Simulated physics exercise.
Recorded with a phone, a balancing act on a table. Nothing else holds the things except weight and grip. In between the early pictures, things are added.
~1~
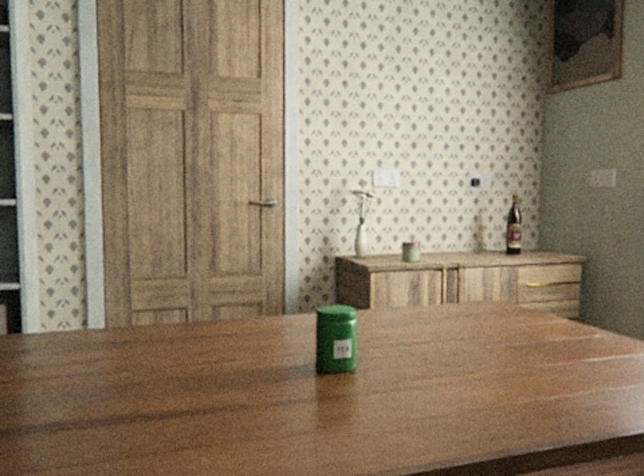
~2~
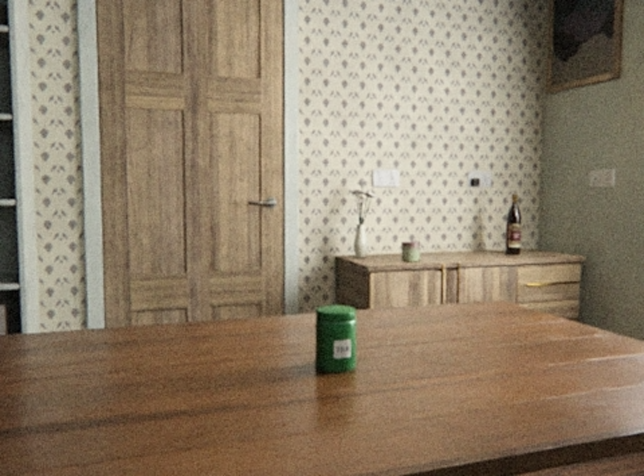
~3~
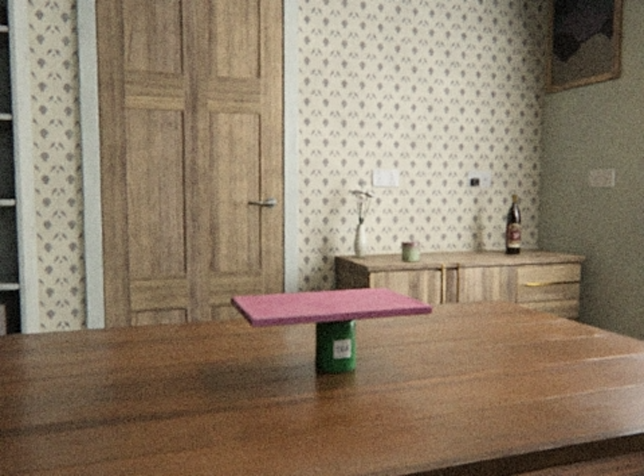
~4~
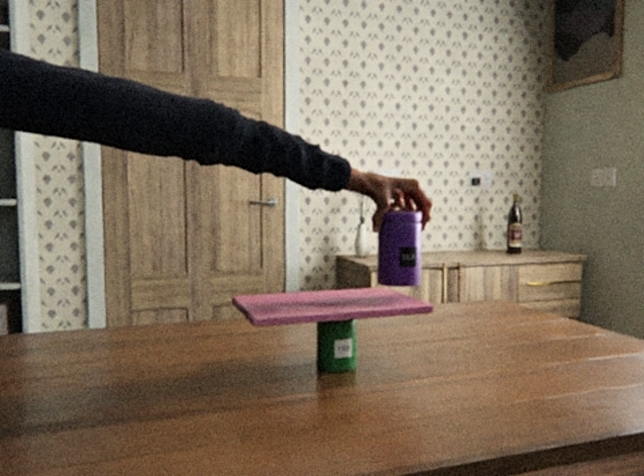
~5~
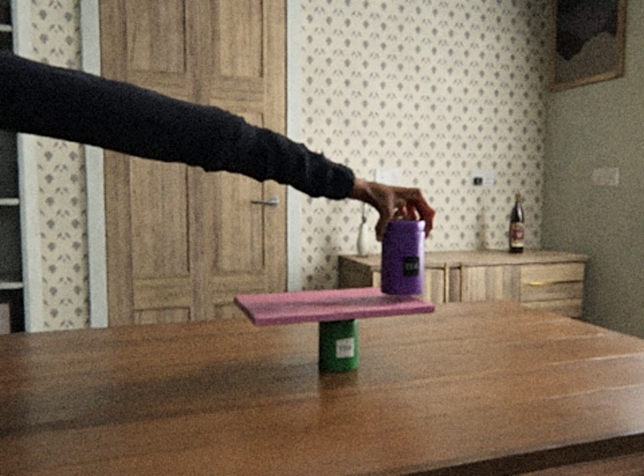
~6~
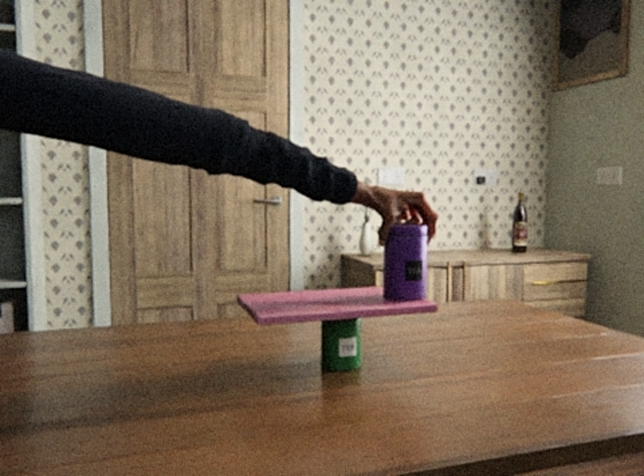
A room with patterned wallpaper, a wooden door and a low sideboard is seen from across a brown wooden table, the view shifting very slightly near the end. A green jar stands on the table, and a pink board appears across its top. From the left, a dark-sleeved arm brings in a purple jar, lowers it onto the board's right side and keeps hold of it.
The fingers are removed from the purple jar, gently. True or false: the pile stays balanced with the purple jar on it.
False.
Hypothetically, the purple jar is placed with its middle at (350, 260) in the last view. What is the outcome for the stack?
The stack then stays standing.
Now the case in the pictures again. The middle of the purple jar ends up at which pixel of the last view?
Around (470, 339).
Then, 0.30 s past the last view, purple jar now fallen; pink lid rocked 42° from its first pose.
Then, 0.60 s past the last view, pink lid on its side.
Then, 1.20 s past the last view, pink lid now fallen.
Finally, fallen, purple jar and pink lid; green jar still in place. Final places as the last picture's camera would see them, purple jar near (470, 339). The stack comes apart.
